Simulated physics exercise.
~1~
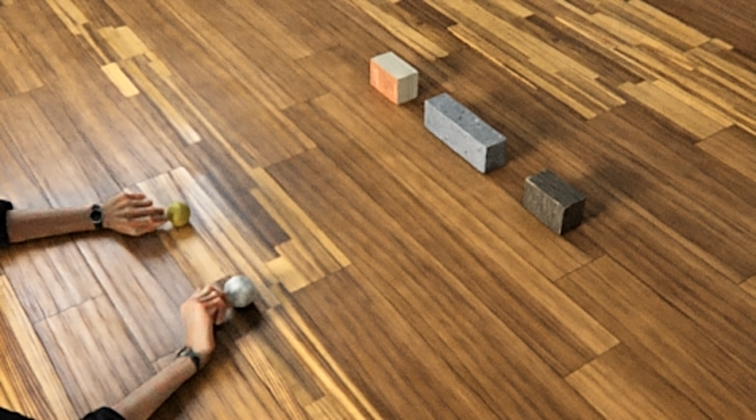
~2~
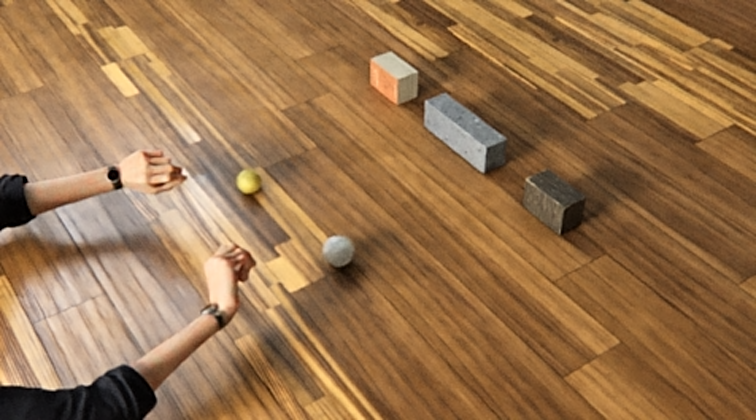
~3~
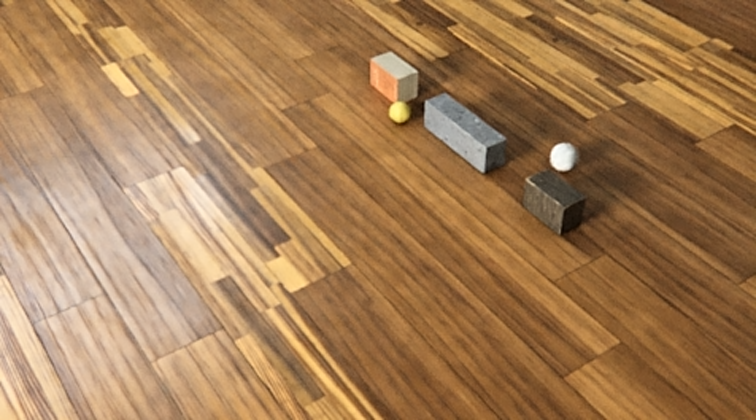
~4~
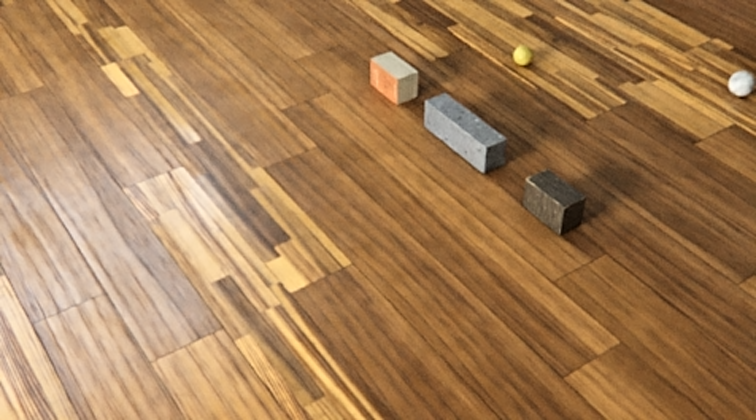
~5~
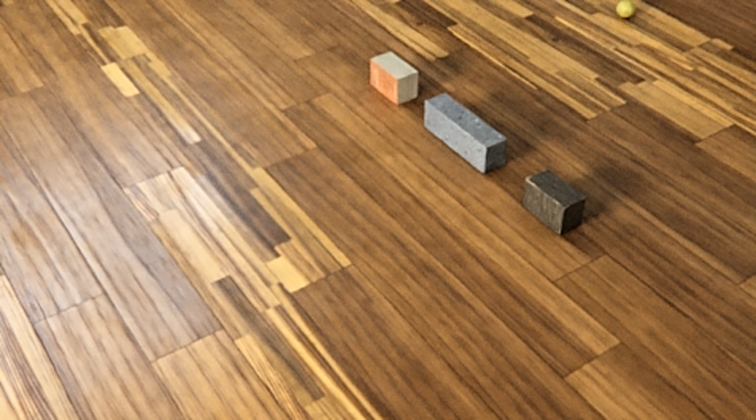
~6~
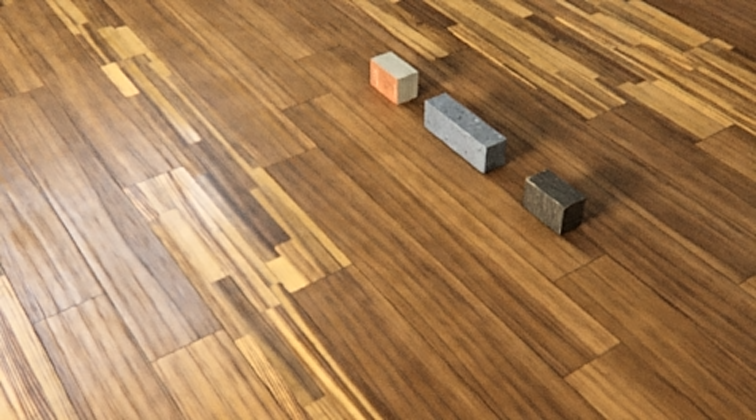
In this clip, two hands release a yellow ball-like object and a whitish one across a wooden floor toward three spaced blocks. Both roll right and away, pass through the narrow gaps, and leave view, the whitish one first, while the blocks stay in place.
